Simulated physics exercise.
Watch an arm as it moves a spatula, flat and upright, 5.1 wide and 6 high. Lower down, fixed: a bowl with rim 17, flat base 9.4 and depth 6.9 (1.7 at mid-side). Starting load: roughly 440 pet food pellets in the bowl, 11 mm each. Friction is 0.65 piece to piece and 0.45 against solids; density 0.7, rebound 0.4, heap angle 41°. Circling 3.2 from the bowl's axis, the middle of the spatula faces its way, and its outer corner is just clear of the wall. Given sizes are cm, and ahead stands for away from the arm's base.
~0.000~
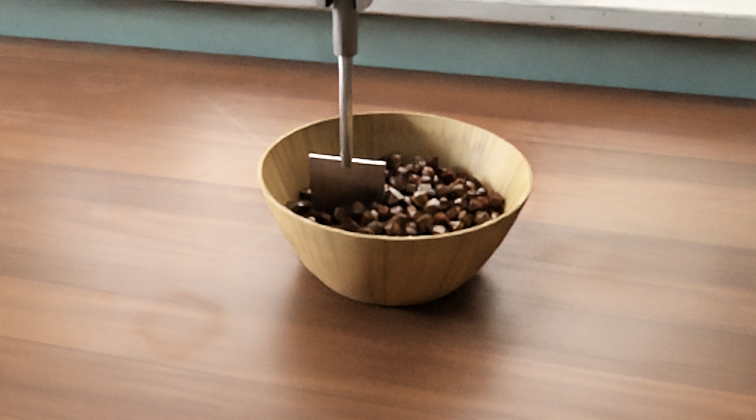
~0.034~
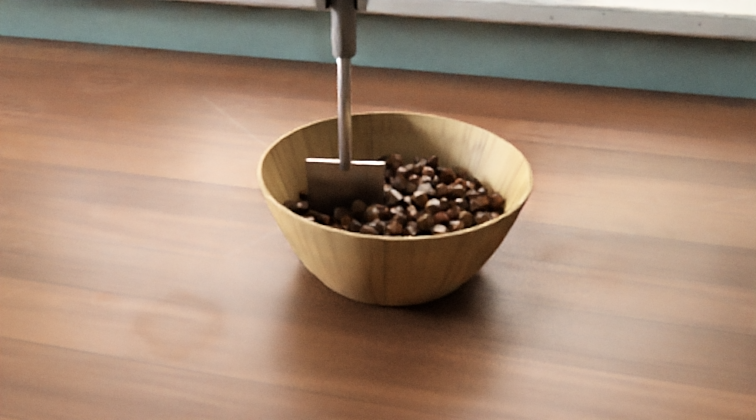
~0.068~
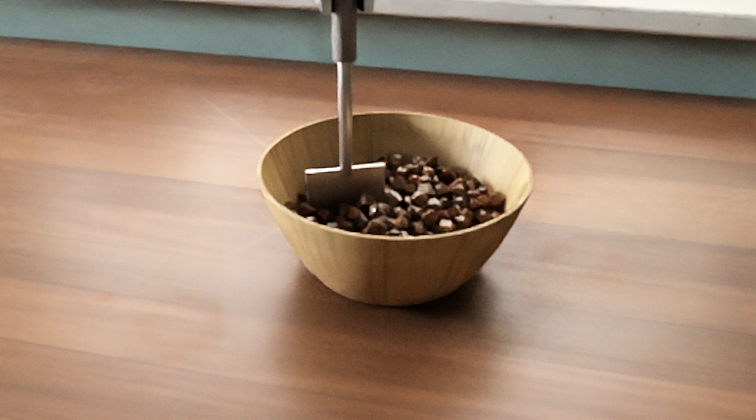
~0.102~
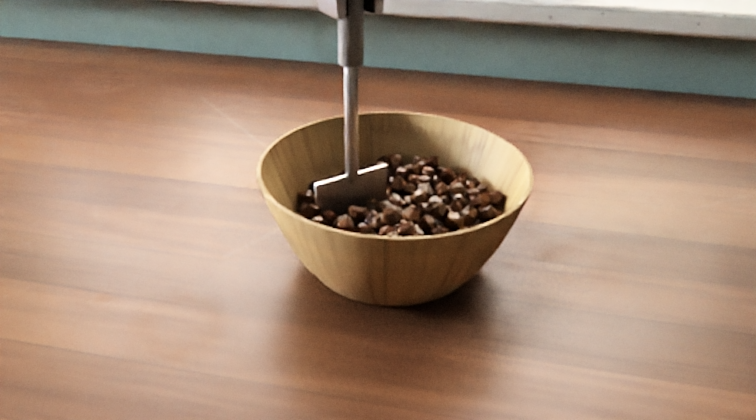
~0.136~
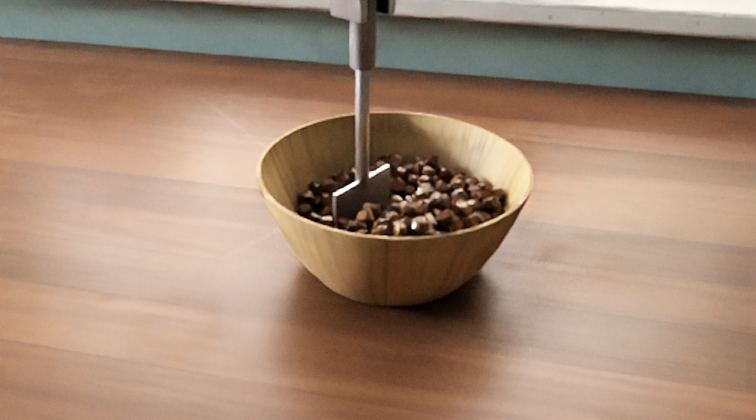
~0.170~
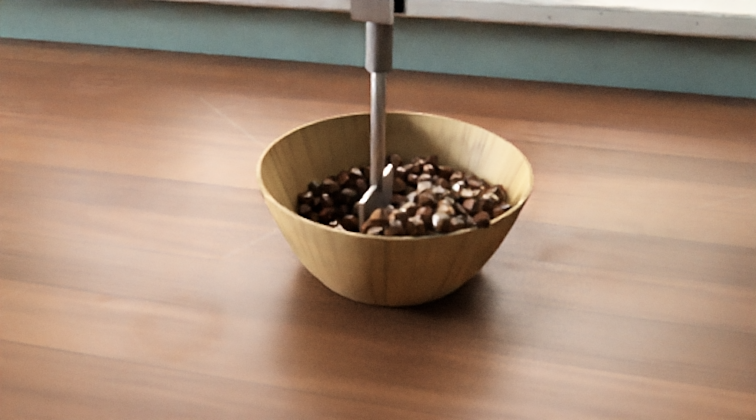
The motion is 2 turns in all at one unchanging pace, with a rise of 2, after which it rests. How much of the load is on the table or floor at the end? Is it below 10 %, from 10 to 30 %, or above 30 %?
From 10 to 30 %.
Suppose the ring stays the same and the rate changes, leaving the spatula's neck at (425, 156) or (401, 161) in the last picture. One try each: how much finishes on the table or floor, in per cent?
It comes to close to 35 per cent and close to 25 per cent.
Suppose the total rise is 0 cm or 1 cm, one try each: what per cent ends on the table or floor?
Roughly 25 percent, then roughly 25 percent.
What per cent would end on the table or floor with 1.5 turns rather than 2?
About 15 per cent.
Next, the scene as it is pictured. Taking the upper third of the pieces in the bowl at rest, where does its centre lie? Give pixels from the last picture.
It is centred around (347, 214).
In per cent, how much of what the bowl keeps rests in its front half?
55 %.
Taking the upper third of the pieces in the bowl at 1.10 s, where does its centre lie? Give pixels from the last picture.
Estimated centre: (433, 160).
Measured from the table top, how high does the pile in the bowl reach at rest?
Roughly 7.0 centimetres.
After 0.64 s, 332° round, highest piece 9 above the table; 396 in the bowl, 37 on the table or floor, 10 in flight or on the tool.
After 1.10 s, 224° round, highest piece 9 above the table; 357 in the bowl, 81 on the table or floor, 5 in flight or on the tool.
After 1.53 s, 0° round, highest piece 8 above the table; 351 in the bowl, 92 on the table or floor.
After 2.23 s, 0° round, highest piece 8 above the table; 351 in the bowl, 92 on the table or floor.
At rest, 351 in the bowl, 92 on the table or floor. That is 21 % on the table or floor.
